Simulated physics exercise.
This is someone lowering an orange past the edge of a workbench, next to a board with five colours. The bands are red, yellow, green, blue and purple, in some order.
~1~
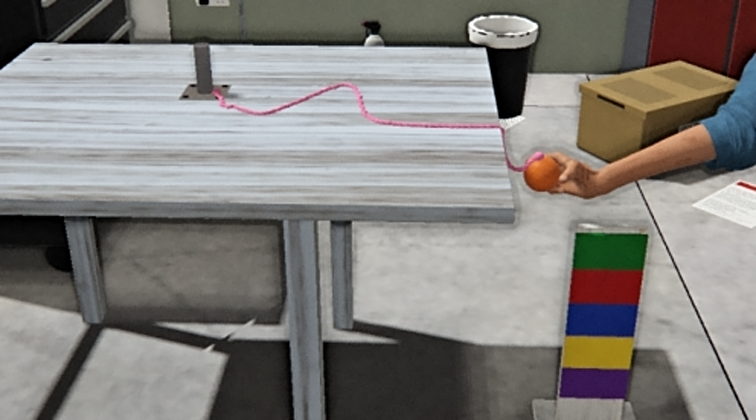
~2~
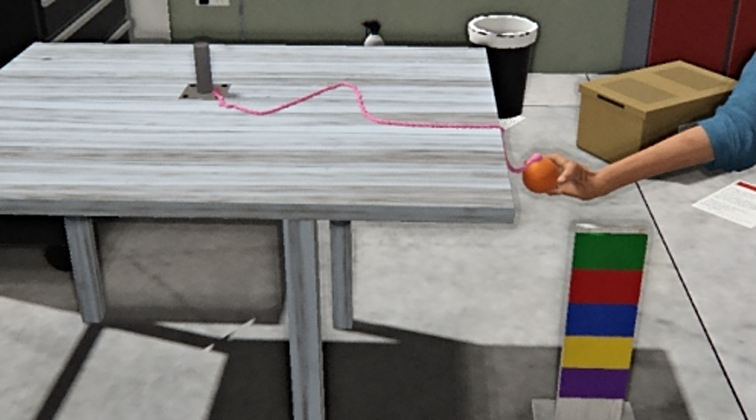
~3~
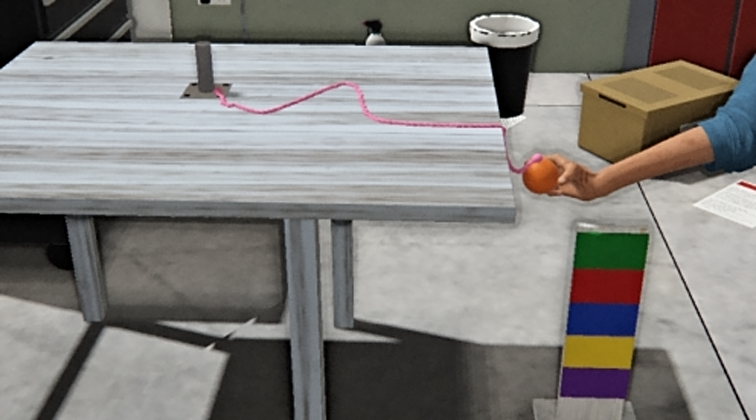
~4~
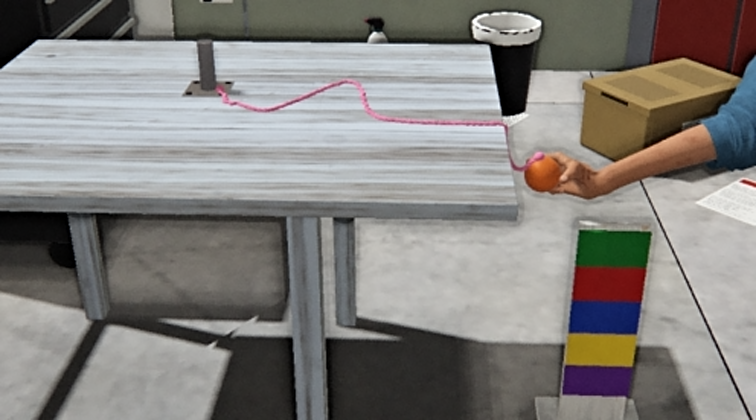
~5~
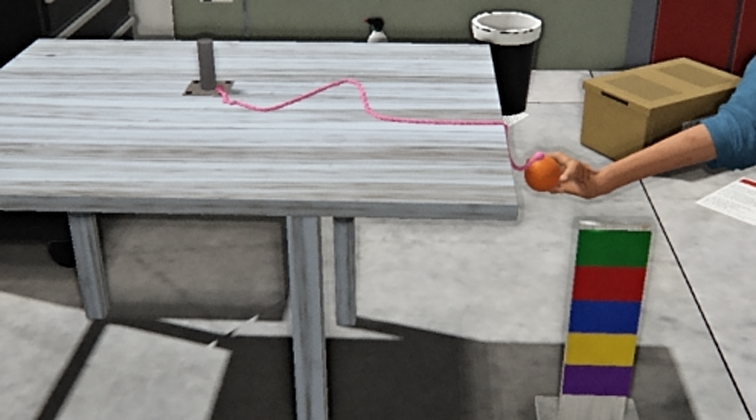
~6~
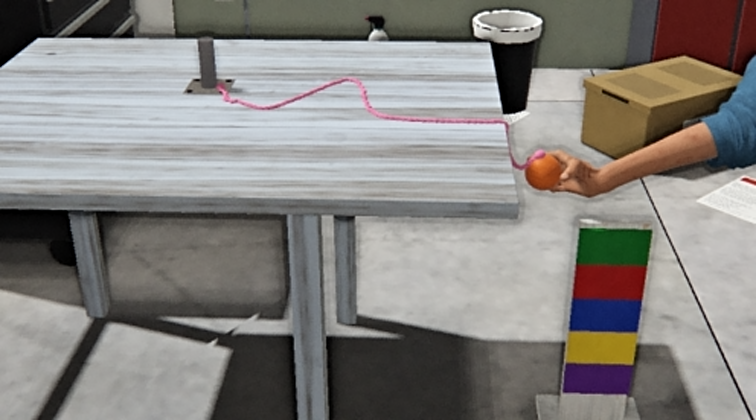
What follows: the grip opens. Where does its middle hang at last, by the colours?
Its middle rests at the yellow band.
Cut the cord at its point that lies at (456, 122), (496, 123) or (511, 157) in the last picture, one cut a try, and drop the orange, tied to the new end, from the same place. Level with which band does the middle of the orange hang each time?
In that order: Green; red; blue.
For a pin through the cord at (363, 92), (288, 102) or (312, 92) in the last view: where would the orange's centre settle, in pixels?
Try by try, around (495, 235), (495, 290) and (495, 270).
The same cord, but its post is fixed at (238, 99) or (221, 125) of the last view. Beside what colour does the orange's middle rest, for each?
It would be purple; purple.
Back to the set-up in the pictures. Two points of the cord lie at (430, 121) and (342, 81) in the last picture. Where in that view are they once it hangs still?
Near (491, 170) and (424, 84).
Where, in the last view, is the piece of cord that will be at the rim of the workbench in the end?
At (365, 101), roughly.
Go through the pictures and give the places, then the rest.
The first frame shows orange (542, 174); green (610, 253); red (606, 288); blue (602, 321); yellow (598, 354); purple (594, 385).
The second frame shows orange (540, 175); cord through (226, 106) (297, 102) (355, 89) (375, 120) (474, 127).
The third frame shows orange (540, 176).
The fourth frame shows orange (543, 174); cord through (230, 103) (300, 99) (359, 86) (378, 117) (477, 124).
The fifth frame shows orange (543, 174).
The sixth frame shows orange (543, 172); cord through (230, 101) (301, 97) (360, 84) (379, 115) (478, 122).
A little later, orange near (466, 309); level with yellow.
Next, orange near (492, 281); level with yellow.
When it is over, orange near (482, 298); level with yellow. The yellow one.
